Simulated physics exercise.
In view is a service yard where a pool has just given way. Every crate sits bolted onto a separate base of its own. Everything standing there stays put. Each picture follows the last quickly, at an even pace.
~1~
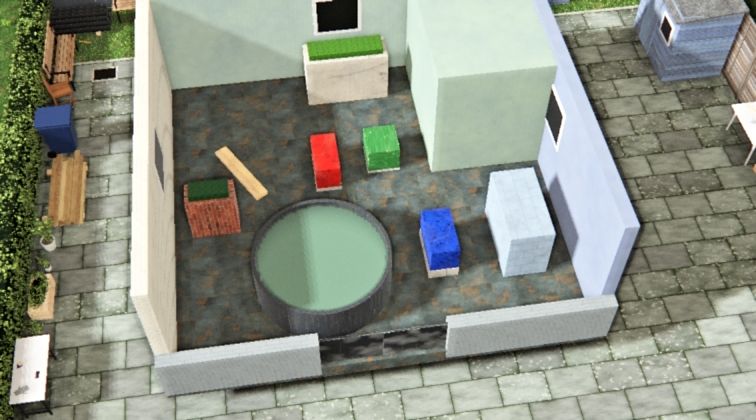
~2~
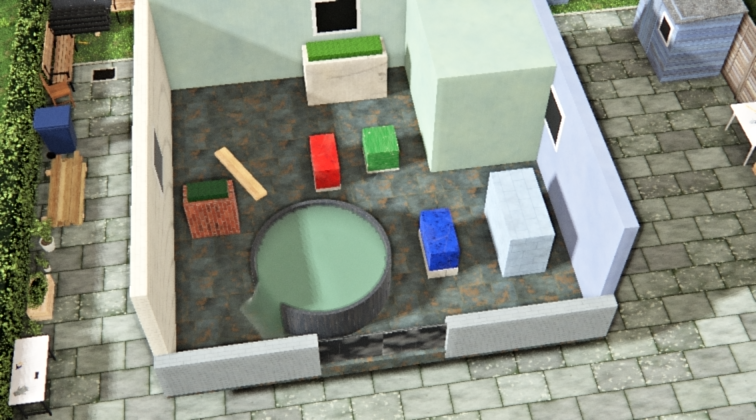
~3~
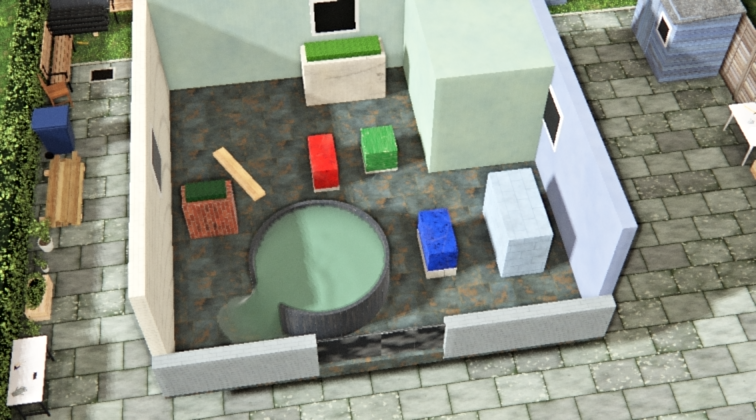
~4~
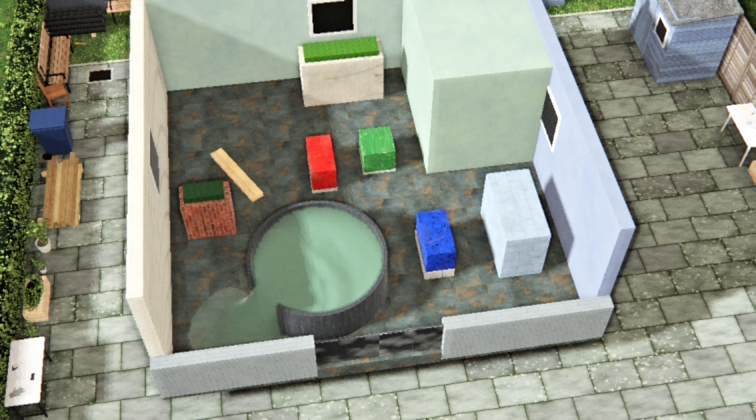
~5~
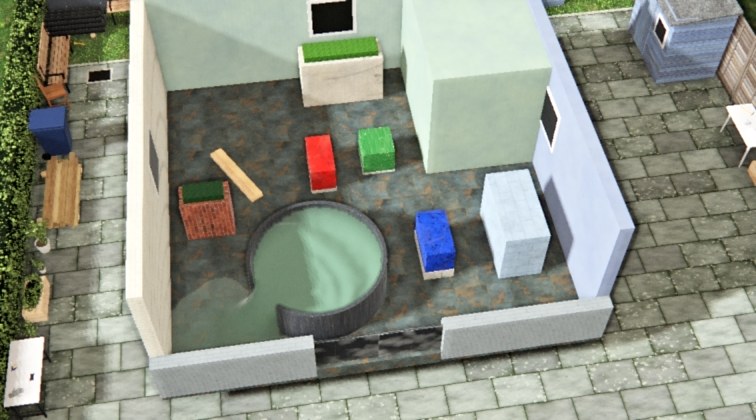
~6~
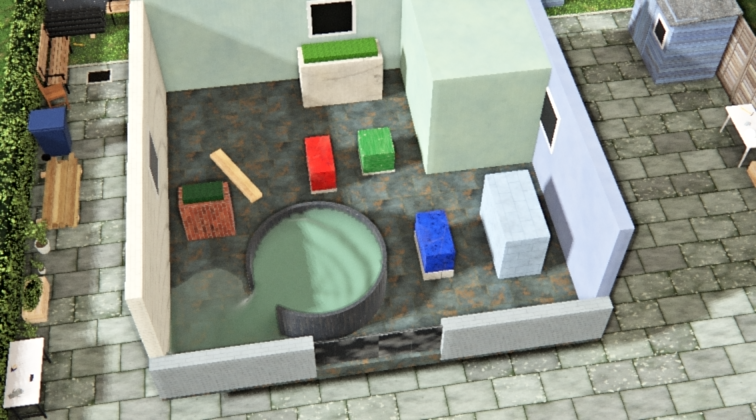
The clip opens on a walled yard with a full, still round pool among red, green and blue blocks. Greenish water then bursts through the pool's lower left side and spreads across the dark floor toward the left wall, widening into the near corner while ripples cross the pool's surface.
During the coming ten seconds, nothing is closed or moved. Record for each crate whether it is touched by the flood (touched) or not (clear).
Record: Blue crate clear, red crate touched, green crate touched.
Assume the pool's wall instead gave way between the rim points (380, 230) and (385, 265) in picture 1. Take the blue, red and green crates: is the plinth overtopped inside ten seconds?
Here's how it goes: The blue crate is swamped, the red crate is swamped, and the green crate is swamped.
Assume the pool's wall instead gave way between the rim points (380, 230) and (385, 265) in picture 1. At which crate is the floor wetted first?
That would be the blue one.
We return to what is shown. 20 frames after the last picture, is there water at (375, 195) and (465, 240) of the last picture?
First spot inundated, second spot spared.
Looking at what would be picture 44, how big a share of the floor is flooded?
Roughly 85 %.
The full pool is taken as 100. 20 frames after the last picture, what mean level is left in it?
It comes to some 50 percent.
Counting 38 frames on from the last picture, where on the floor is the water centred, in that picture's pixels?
The spot I would choose is (291, 251).
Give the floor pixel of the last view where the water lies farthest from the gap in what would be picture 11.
About at (170, 241).
A moment on, water covers 10 % of the floor; the blue crate not reached, the red crate not reached, the green crate not reached.
Next, water covers 20 % of the floor; the blue crate not reached, the red crate not reached, the green crate not reached.
Then, water covers 50 % of the floor; the blue crate water round its plinth, the red crate water round its plinth, the green crate water round its plinth.
Later, water covers 85 % of the floor; the blue crate water round its plinth, the red crate water round its plinth, the green crate water round its plinth.
In the end, water covers 100 % of the floor; the blue crate stayed above the water, the red crate was topped, the green crate was topped.
